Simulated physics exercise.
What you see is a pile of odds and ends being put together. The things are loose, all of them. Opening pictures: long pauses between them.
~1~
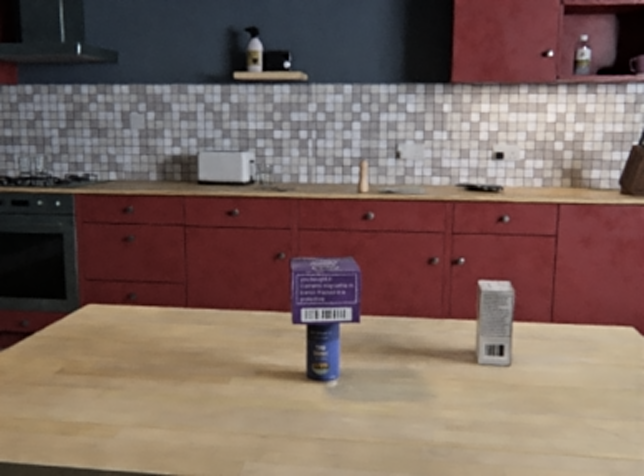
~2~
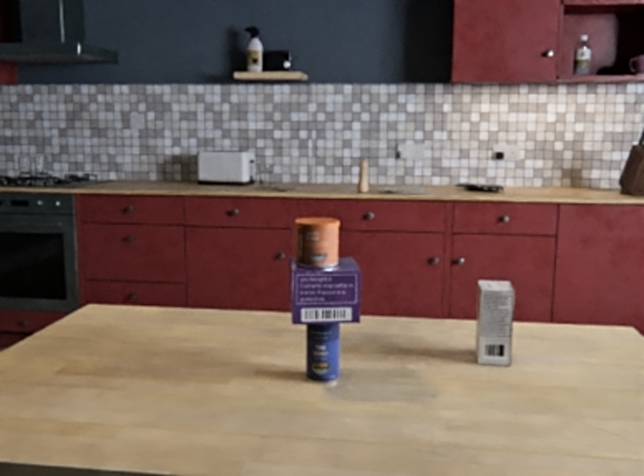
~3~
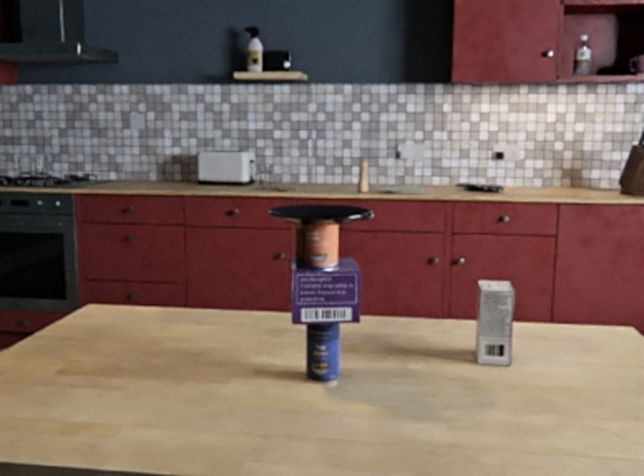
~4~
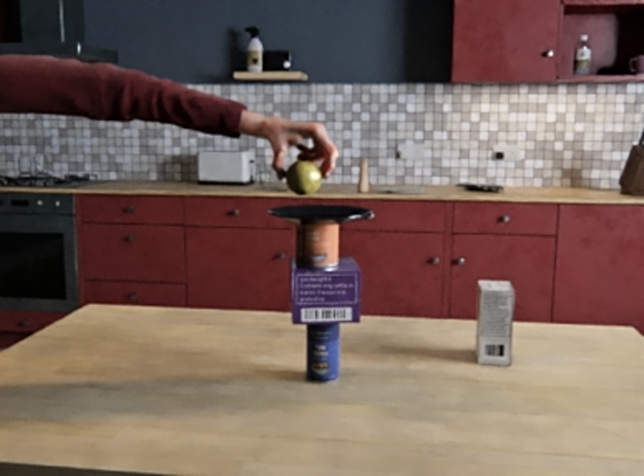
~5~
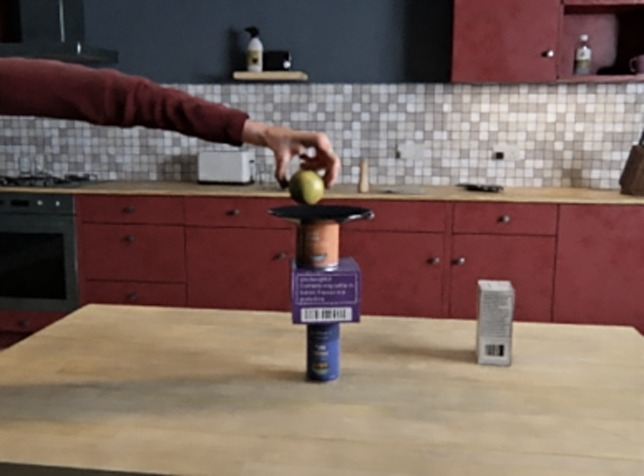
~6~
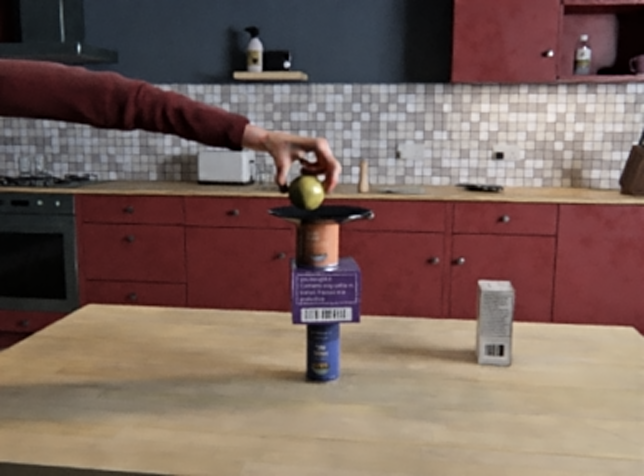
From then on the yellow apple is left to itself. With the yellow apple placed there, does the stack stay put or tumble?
Pretty sure the pile is stable there.
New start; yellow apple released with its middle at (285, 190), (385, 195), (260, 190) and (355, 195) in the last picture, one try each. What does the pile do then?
Outcomes in order: No collapse, a collapse, a collapse, no collapse.
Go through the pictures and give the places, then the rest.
In the first picture, the last thing is not in view yet.
In the second picture, the last thing is not in view yet; purple box (324, 289).
In the third picture, the last thing is not in view yet; white carton (494, 322).
The fourth picture shows on its way; yellow apple (304, 177); orange tin (317, 242).
The fifth picture shows on its way; yellow apple (306, 187); blue tin (323, 347).
The sixth picture shows in place under the hand; yellow apple (306, 192); black plate (320, 216).
Then, 0.40 s past the last view, nothing moves.
Then, 1.40 s past the last view, yellow apple resting near (306, 193).
Finally, all 6 still in place. Final places as the last picture's camera would see them, yellow apple near (306, 193). The pile keeps its balance.
